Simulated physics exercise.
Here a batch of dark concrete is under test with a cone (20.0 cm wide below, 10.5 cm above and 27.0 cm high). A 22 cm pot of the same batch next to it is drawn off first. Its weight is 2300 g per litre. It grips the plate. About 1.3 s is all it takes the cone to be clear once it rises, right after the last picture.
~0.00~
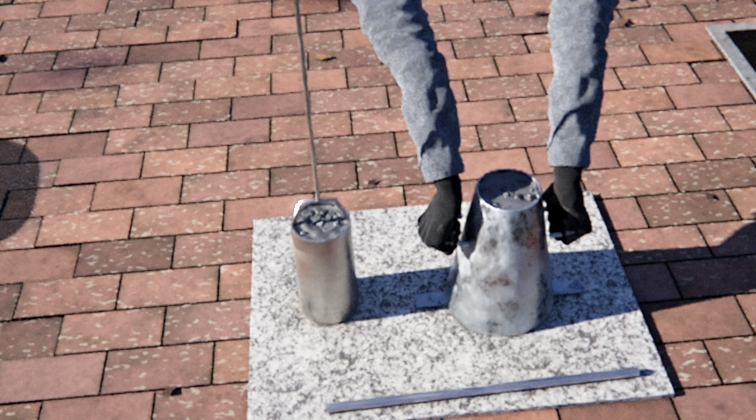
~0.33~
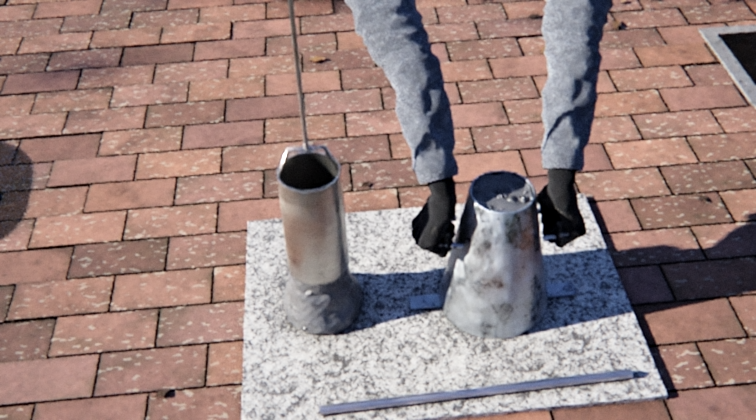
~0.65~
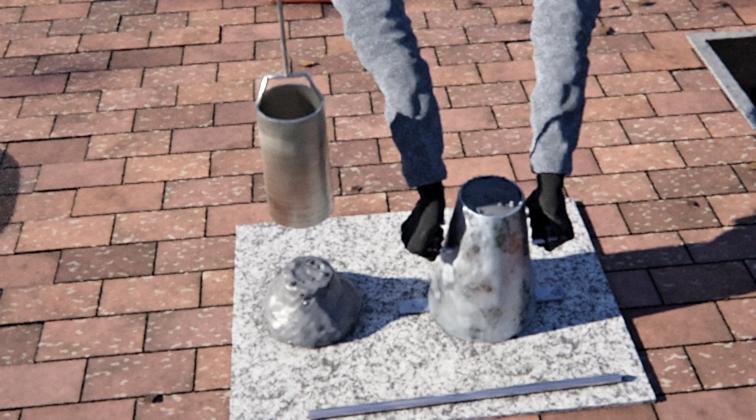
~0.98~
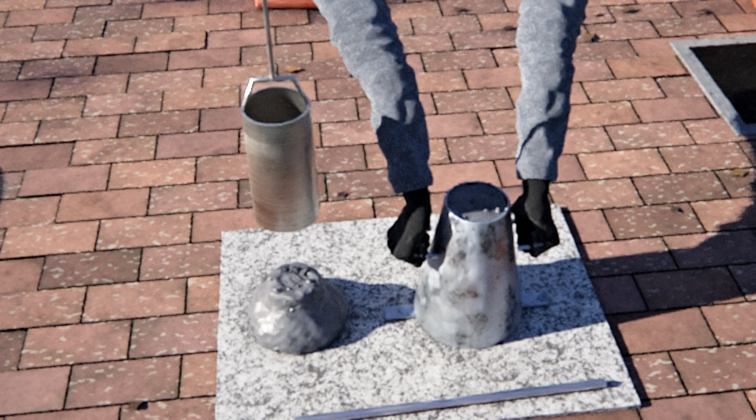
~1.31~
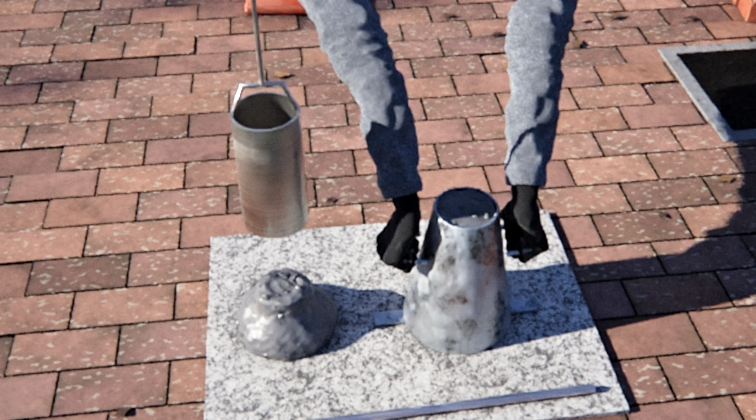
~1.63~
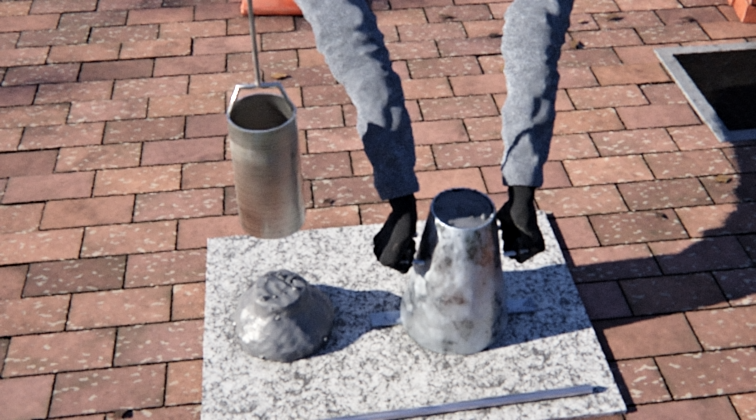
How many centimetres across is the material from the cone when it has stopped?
It ends up roughly 31 centimetres across.
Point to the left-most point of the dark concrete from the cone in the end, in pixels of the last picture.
I'd mark it at about (375, 317).
After 2.0 s, the cone is up 7.7 cm; the dark concrete has come down 9.2 cm to 18 cm and is 26 cm wide.
After 2.3 s, the cone is up 17 cm; the dark concrete has come down 14 cm to 13 cm and is 30 cm wide.
After 2.6 s, the cone is up 27 cm; the dark concrete has come down 15 cm to 12 cm and is 31 cm wide.
After 3.0 s, the cone is clear; the dark concrete has come down 15 cm to 12 cm and is 31 cm wide.
After 3.6 s, at rest, the cone is clear; the dark concrete has come down 15 cm to 12 cm and is 31 cm wide.
